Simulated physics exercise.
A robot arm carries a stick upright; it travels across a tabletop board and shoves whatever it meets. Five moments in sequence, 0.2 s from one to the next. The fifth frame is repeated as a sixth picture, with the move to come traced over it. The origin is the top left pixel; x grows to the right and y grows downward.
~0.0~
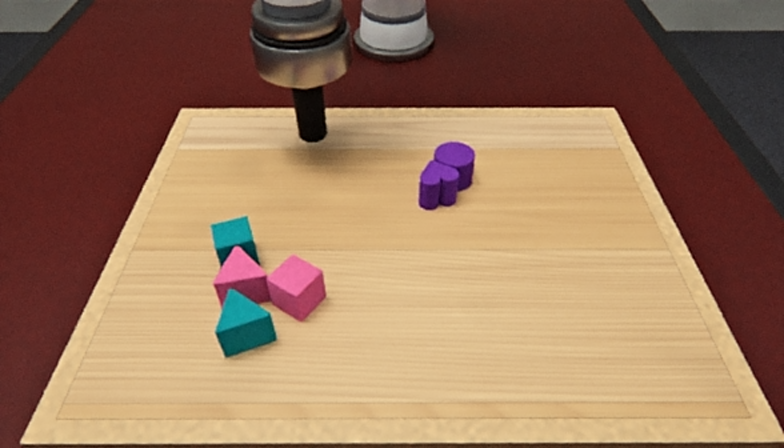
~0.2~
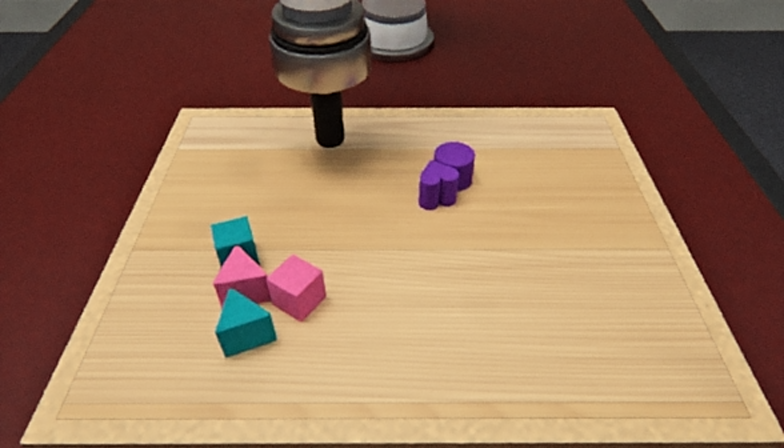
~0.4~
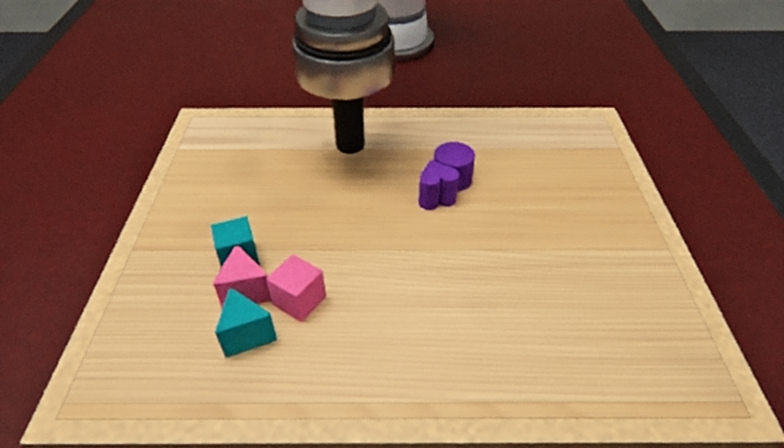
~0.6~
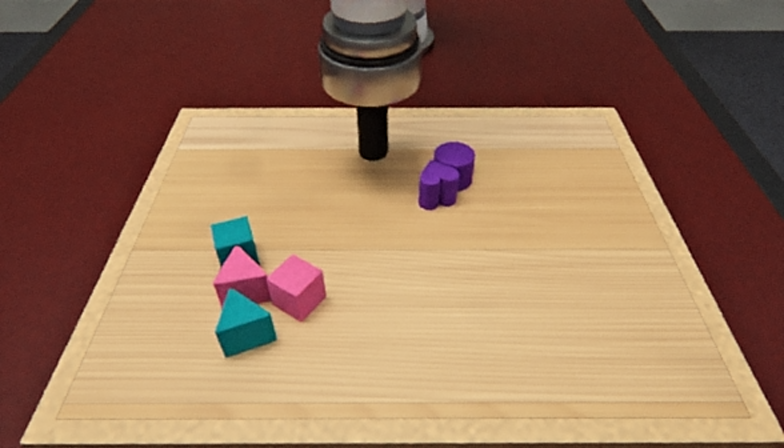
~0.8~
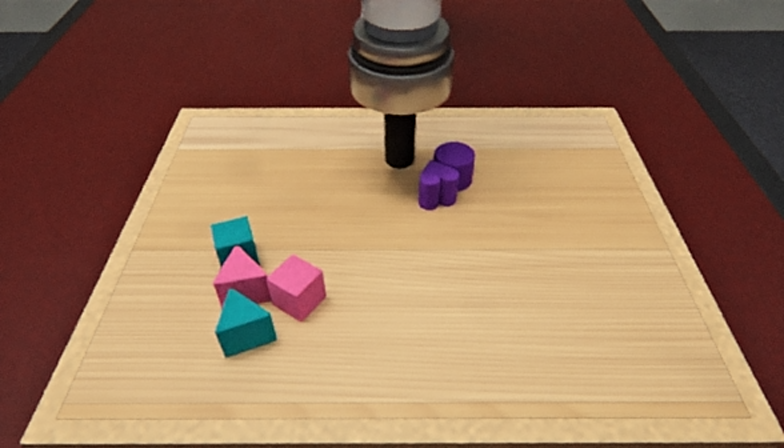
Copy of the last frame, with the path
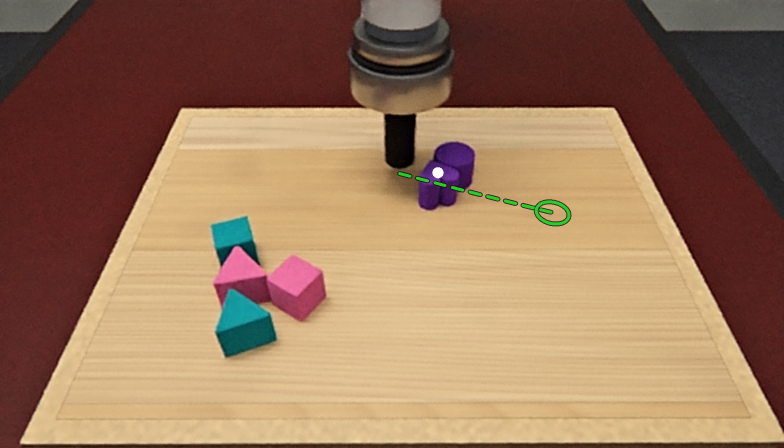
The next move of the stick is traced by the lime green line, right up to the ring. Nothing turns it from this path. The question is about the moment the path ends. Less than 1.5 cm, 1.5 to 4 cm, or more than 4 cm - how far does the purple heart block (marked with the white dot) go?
It is going to finish 1.5 to 4 cm from where it is now.
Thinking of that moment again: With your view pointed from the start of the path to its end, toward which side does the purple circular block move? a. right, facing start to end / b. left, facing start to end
The one that fits is b, left, facing start to end.
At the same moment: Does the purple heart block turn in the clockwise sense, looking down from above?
Yes.
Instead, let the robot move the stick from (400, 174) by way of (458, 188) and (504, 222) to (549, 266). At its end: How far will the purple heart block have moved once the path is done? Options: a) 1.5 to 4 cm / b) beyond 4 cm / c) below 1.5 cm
My answer is option a.
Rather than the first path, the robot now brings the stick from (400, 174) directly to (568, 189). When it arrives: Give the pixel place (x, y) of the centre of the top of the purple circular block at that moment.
Close to (614, 173).
The drawn path runs from (400, 174) directly to (553, 213); the dot is on the purple heart block.
What follows on the original path. One third of the way, stick at (449, 174); purple heart block at (450, 180), turned 60° clockwise; purple circular block at (485, 155).
Two thirds of the way, stick at (501, 187); purple heart block at (454, 183), turned 80° clockwise; purple circular block at (518, 153).
At the end, stick at (556, 200); purple heart block at (454, 183), turned 80° clockwise; purple circular block at (519, 153).
